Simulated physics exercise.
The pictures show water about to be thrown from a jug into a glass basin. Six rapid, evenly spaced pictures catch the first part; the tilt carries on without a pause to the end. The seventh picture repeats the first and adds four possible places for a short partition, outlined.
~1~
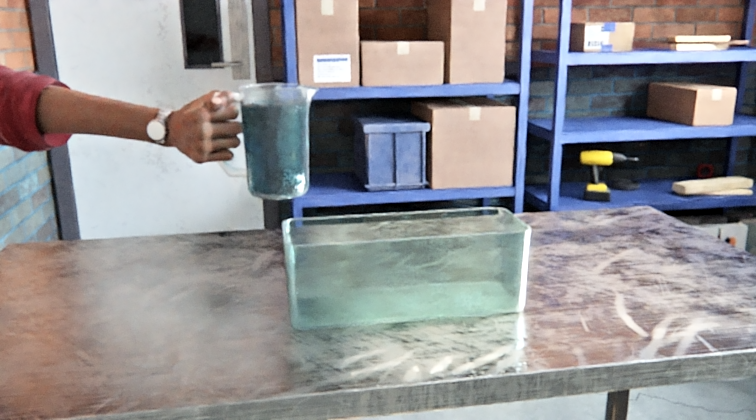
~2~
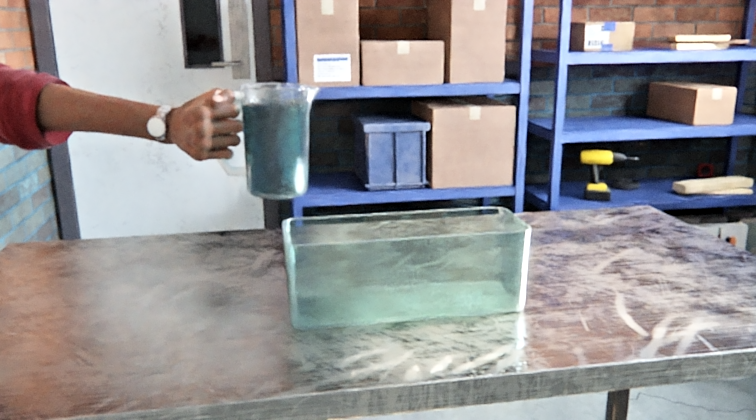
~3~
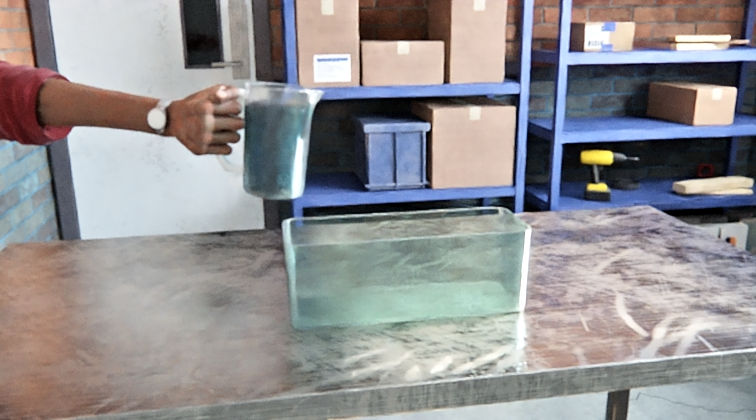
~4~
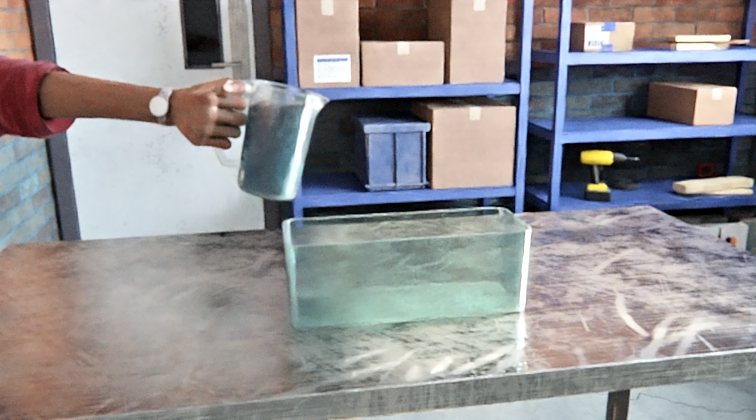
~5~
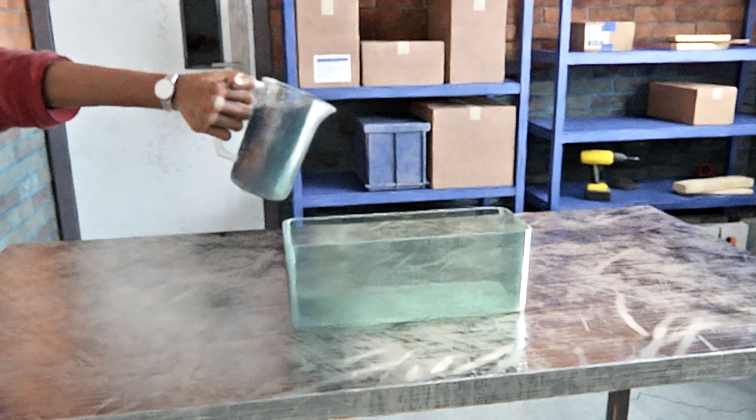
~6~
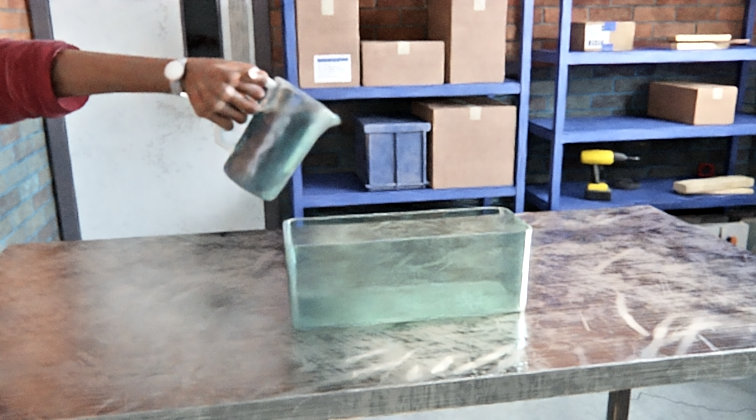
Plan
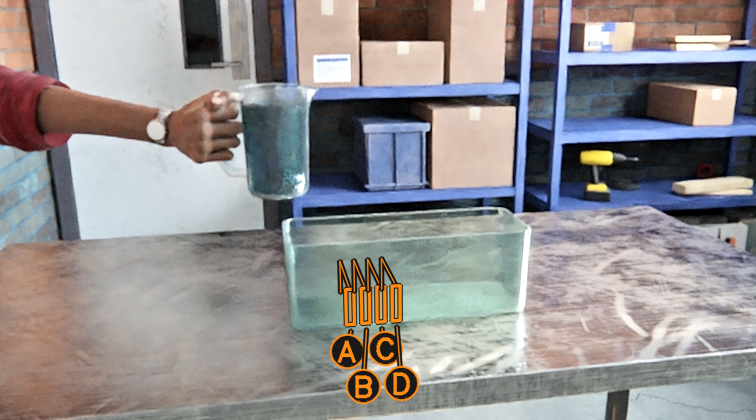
We see a hand holding a clear jug of bluish liquid upright above a glass basin on a worn table, then gradually tilting the jug to the right, its base swinging left, with no liquid leaving it.
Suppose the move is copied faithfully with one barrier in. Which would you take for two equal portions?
The answer is slot C.
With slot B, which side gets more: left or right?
The right side.
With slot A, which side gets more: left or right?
The right side.
In orange, A at (351, 330); B at (366, 329); C at (381, 327); D at (396, 326).
For slot A, about 5 % ends left of the wall and 94 % right of it.
For slot B, about 19 % ends left of the wall and 81 % right of it.
For slot C, about 50 % ends left of the wall and 49 % right of it.
For slot D, about 76 % ends left of the wall and 17 % right of it; 7 % is lost outside.
